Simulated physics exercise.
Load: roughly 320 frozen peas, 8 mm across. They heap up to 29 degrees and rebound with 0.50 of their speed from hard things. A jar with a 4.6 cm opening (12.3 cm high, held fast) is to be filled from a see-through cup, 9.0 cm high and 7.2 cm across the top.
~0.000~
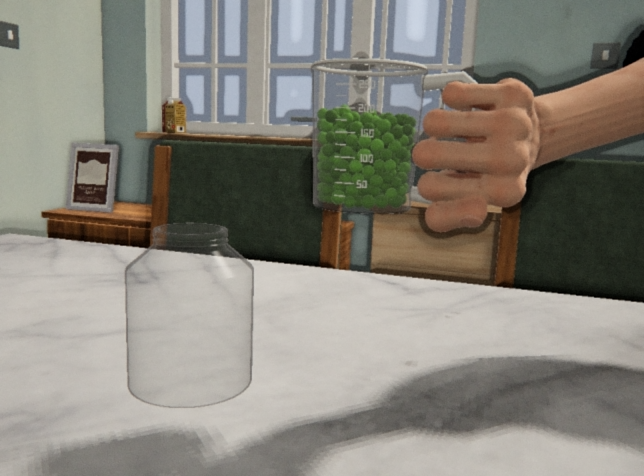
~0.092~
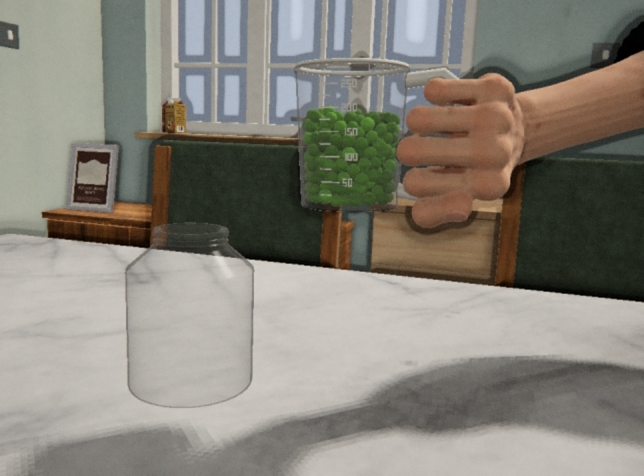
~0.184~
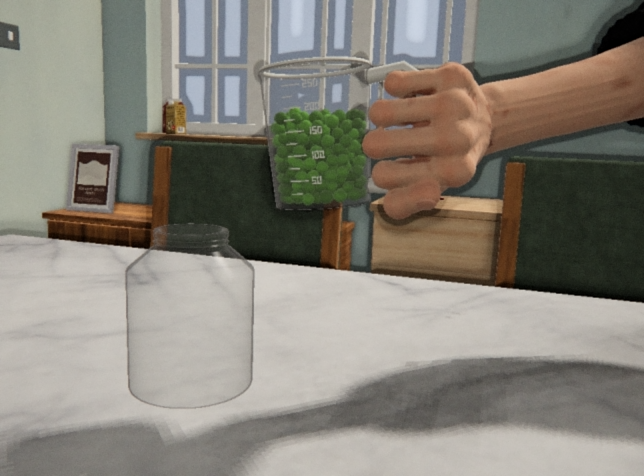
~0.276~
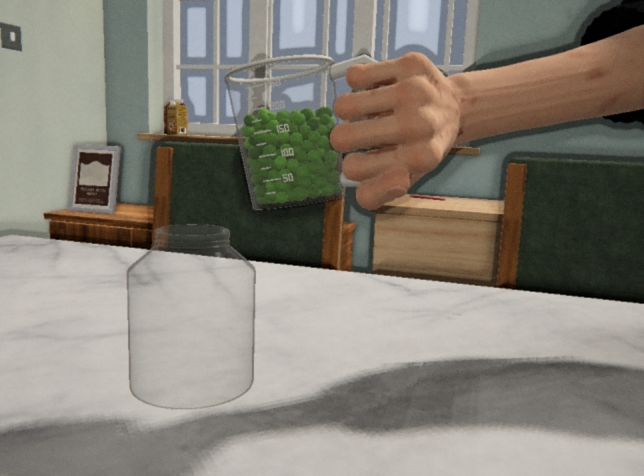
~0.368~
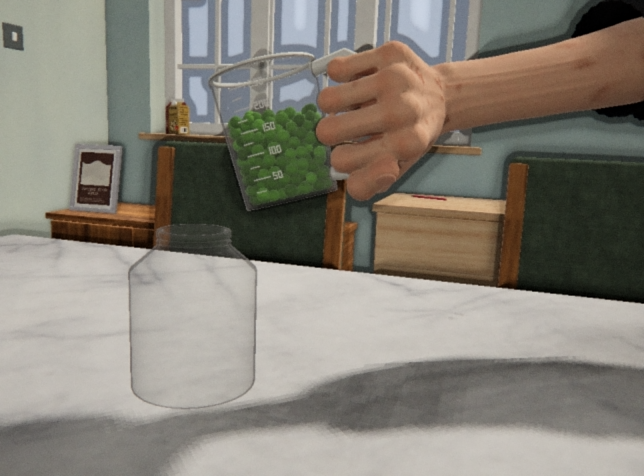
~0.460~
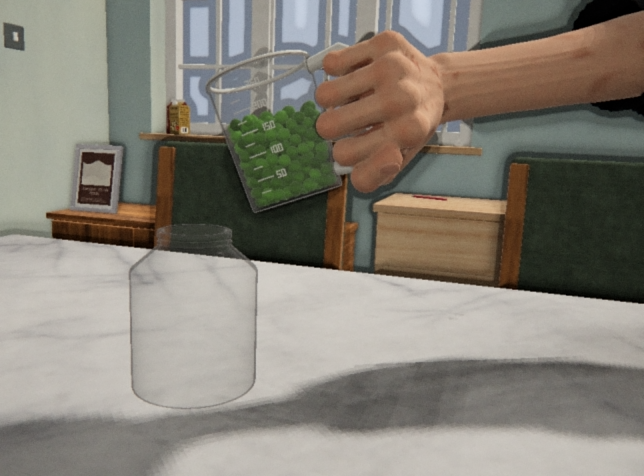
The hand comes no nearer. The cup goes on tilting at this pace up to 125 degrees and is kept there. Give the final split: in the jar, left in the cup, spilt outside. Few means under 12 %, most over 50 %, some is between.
Jar the bulk, still above hardly any, spilt a part.
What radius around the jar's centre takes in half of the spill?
Roughly 18 cm.
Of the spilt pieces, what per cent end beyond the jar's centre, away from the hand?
Some 20 per cent.
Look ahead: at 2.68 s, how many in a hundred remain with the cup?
Some 0 per cent of the load.
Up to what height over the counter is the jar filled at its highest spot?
About 4.0 cm.
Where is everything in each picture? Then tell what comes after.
In the first picture, cup at (365, 138), tilt 0 degrees, lip at (317, 68), moved 0.0 cm; middle of the pieces at (366, 162); jar at (191, 307).
In the second picture, cup at (351, 138), tilt 2 degrees, lip at (300, 69), moved 1.0 cm; middle of the pieces at (352, 161).
In the third picture, cup at (319, 137), tilt 6 degrees, lip at (265, 75), moved 3.3 cm; middle of the pieces at (322, 160).
In the fourth picture, cup at (290, 137), tilt 11 degrees, lip at (232, 80), moved 5.5 cm; middle of the pieces at (295, 159).
In the fifth picture, cup at (277, 136), tilt 16 degrees, lip at (217, 85), moved 6.5 cm; middle of the pieces at (284, 157).
In the sixth picture, cup at (278, 136), tilt 21 degrees, lip at (215, 91), moved 6.5 cm; middle of the pieces at (287, 157); jar at (195, 308). Its pace works out near 50 degrees a second.
After 1.39 s, tilt 69 degrees; the cup holds 100 %, the jar 0 %.
Then, at 2.01 s, tilt 101 degrees; the cup holds 85 %, the jar 5 %.
After 2.68 s, tilt 125 degrees; the cup holds 0 %, the jar 70 %.
In the end, at 3.5 s, jar 70 %, still above 0 %, spilt 30 %.
